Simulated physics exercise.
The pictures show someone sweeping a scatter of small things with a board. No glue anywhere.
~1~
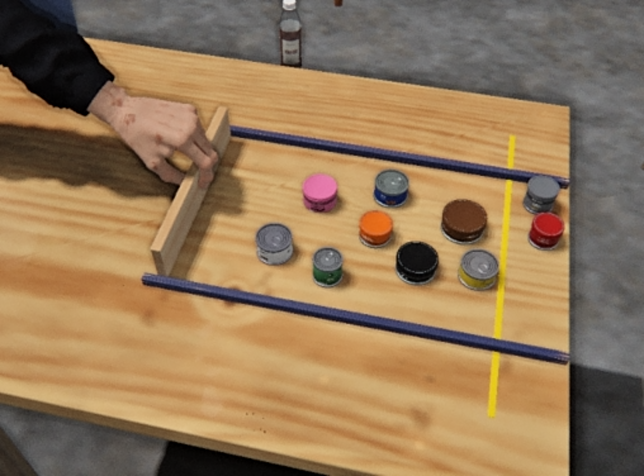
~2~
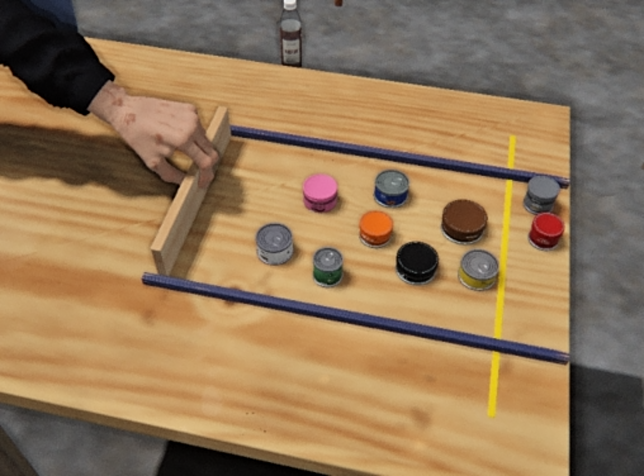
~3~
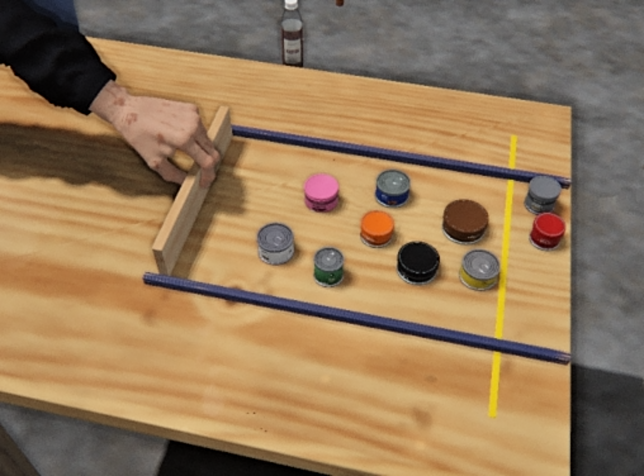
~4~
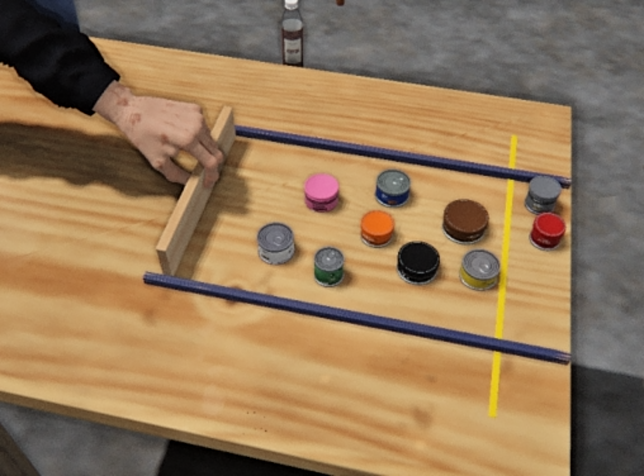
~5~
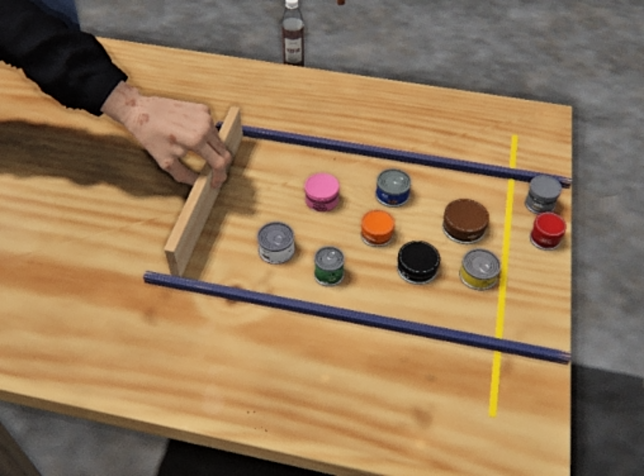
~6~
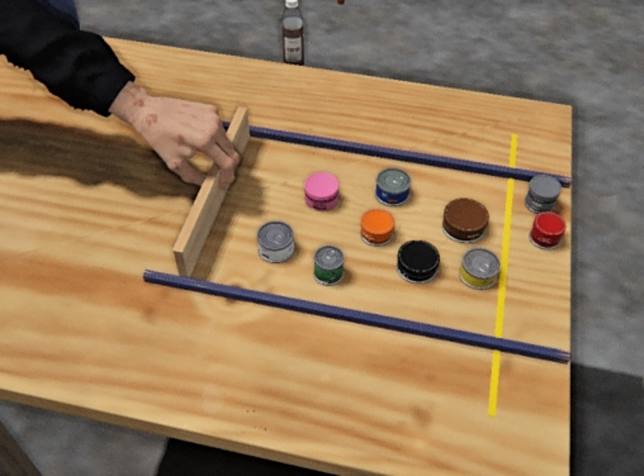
A hand sliding a wooden board slightly right between two dark rails towards scattered small coloured pots, which stay still.
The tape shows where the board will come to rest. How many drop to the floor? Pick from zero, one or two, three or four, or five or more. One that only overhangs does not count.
As it turns out, the number that fall off is one or two.
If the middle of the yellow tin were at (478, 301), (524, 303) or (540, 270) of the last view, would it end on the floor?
The yellow tin stays on; is kept; falls.
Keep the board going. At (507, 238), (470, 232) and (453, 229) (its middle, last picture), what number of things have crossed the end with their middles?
It would be 2, 0 and 0.
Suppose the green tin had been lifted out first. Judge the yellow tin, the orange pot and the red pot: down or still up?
The yellow tin comes down; the orange pot stays on; the red pot goes over.
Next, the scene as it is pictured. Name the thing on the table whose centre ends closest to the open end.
It is the brown pot.
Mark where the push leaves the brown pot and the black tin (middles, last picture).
Near (566, 241) and (557, 275).
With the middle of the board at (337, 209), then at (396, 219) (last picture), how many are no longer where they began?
At the one place 3, at the other 7.
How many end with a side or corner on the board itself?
In contact: 5.
A little later, none off yet; red pot at rest near (547, 231); grey pot at rest near (543, 195); yellow tin at rest near (480, 269).
Next, none off yet; red pot at rest near (547, 231); grey pot at rest near (543, 195); yellow tin shifted a little near (498, 270).
When it is over, the number that fall off is one or two; down, yellow tin and red pot.
